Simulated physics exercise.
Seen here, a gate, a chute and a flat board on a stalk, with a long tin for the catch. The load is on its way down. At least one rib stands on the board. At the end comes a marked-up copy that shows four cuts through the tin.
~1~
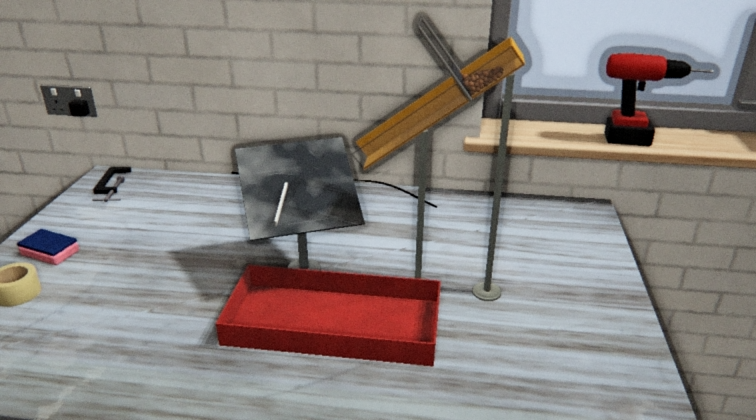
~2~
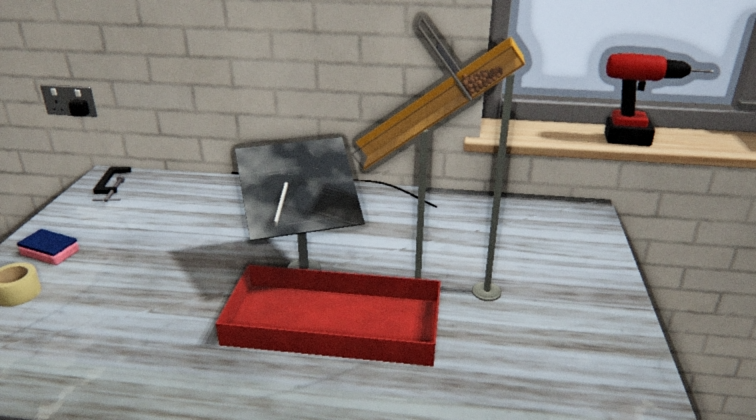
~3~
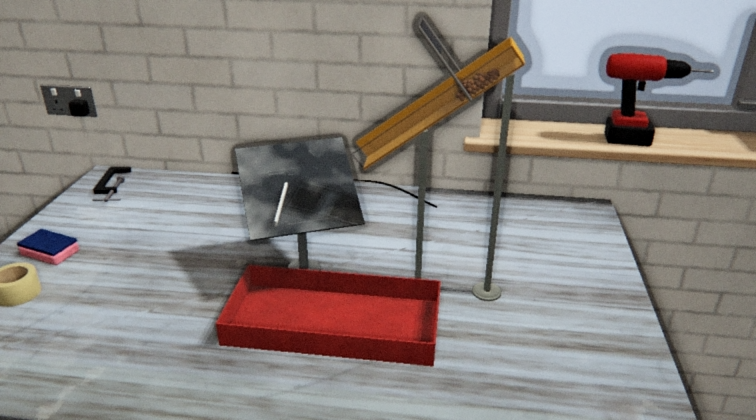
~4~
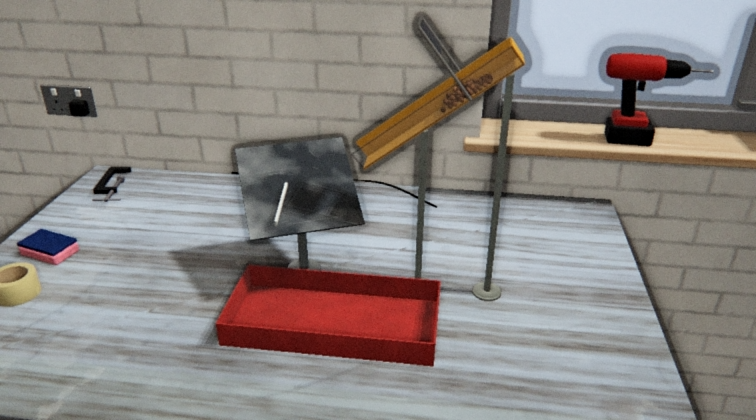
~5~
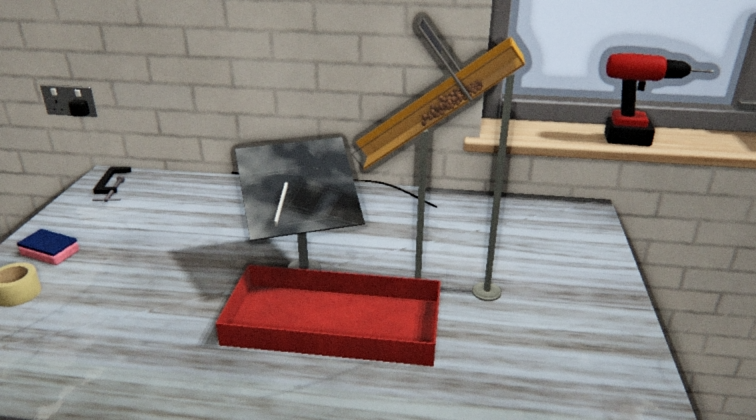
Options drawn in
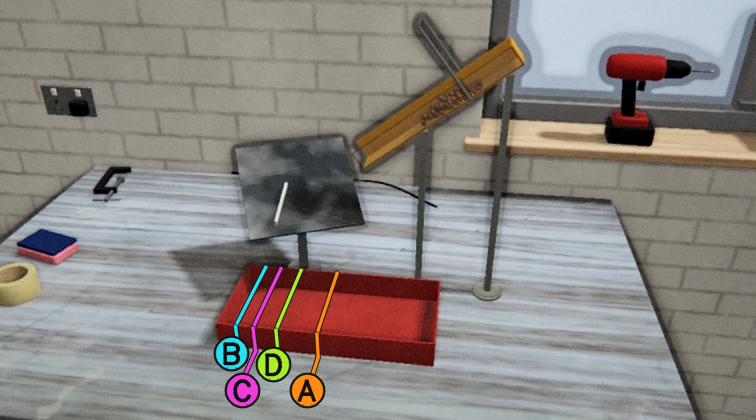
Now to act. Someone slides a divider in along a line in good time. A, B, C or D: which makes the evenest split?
D works best here.
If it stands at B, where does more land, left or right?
Right.
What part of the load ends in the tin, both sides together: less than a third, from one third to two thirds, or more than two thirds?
It is more than two thirds.
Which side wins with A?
More lands on the left.
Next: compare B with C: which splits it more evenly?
Line C.
On the marked copy, line A crosses the front rim at (317, 333); line B crosses the front rim at (235, 325); line C crosses the front rim at (253, 327); line D crosses the front rim at (276, 329).
Choosing A, of what is caught, most on the left of the divider, a small part on the right.
Choosing B, of what is caught, a stray few on the left of the divider, nearly all on the right.
Choosing C, of what is caught, about a quarter on the left of the divider, most on the right.
Choosing D, of what is caught, about half on the left of the divider, about half on the right.
